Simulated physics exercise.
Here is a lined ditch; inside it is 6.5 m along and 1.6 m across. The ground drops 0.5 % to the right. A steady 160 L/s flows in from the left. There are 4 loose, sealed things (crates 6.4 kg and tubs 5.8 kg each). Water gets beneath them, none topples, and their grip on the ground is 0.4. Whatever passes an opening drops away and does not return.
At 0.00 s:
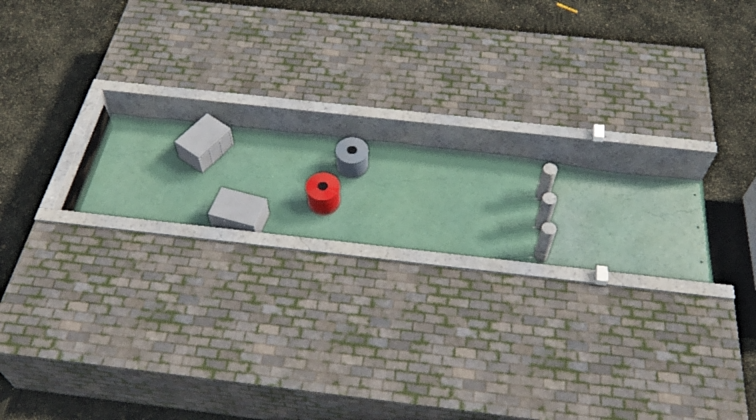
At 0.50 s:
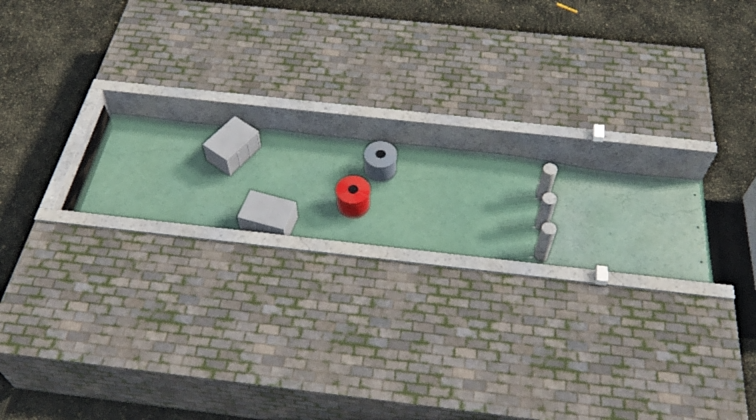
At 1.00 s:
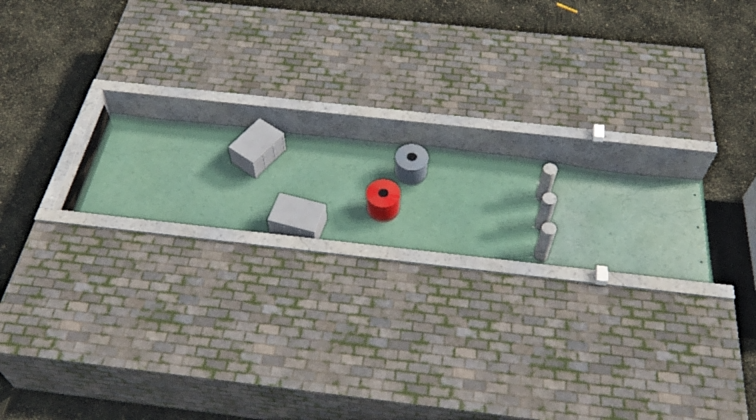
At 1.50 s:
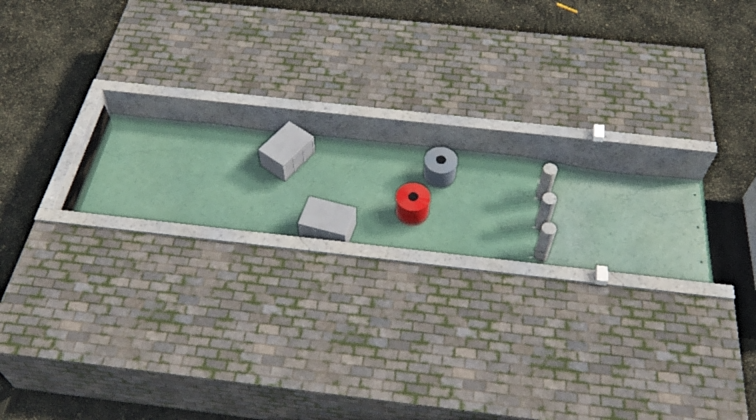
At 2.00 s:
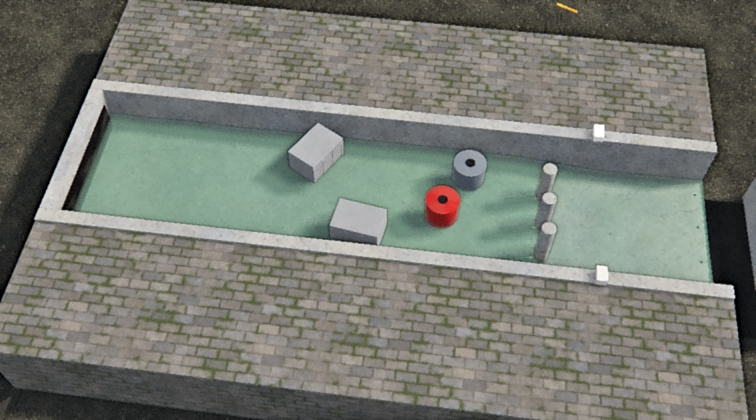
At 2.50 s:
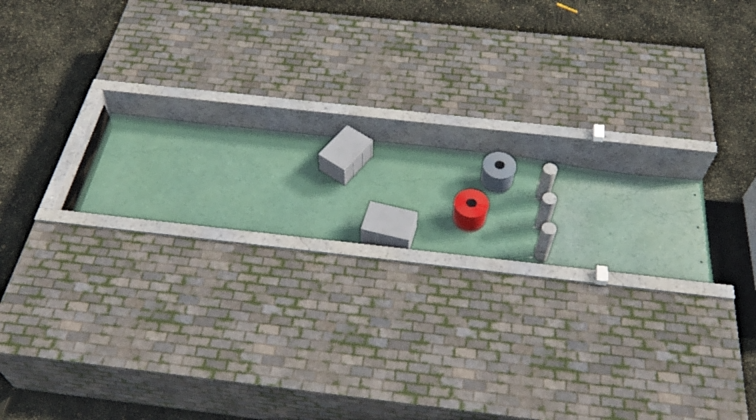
Brick-lined ditch of shallow green water carrying two grey blocks, a grey tub and a red tub steadily rightward toward three posts.
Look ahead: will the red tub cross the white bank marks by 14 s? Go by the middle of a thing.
The red tub stays short.
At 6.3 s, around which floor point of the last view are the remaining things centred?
At about (519, 232).
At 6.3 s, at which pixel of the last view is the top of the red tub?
At about (529, 223).
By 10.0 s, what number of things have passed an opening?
I count 1.
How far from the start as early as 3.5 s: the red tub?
Roughly 200 cm by then.
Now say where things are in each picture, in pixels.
The red tub at (323, 186) floats; 16 cm deep round most things; 0 of 4 have shifted, in the first frame.
The red tub at (353, 190), afloat, 32 cm from its start; 16 cm deep round most things; 4 of 4 have shifted, in the second frame.
The red tub at (383, 193), afloat, 63 cm from its start; about 1480 L in view; 4 of 4 have shifted, in the third frame.
The red tub at (413, 197) floats, 94 cm from its start; 16 cm deep round most things; 4 of 4 have shifted, in the fourth frame.
The red tub at (443, 200) floats, 125 cm from its start; 16 cm deep round most things; 4 of 4 have shifted, in the fifth frame.
The red tub at (472, 203), afloat, 154 cm from its start; about 1470 L in view; 4 of 4 have shifted, in the sixth frame.
After 3.5 s the red tub is near (523, 211), 2.1 m from its start, afloat; 0 of 4 are over the mark; 4 afloat.
After 6.3 s the red tub is near (529, 223), 2.1 m from its start, afloat; 1 of 4 are over the mark; 3 afloat.
After 10.0 s the red tub is near (529, 223), 2.1 m from its start, afloat; 1 of 4 are over the mark; 3 afloat.
After 14.0 s the red tub is near (530, 222), 2.1 m from its start, afloat; 1 of 4 are over the mark; 3 afloat.
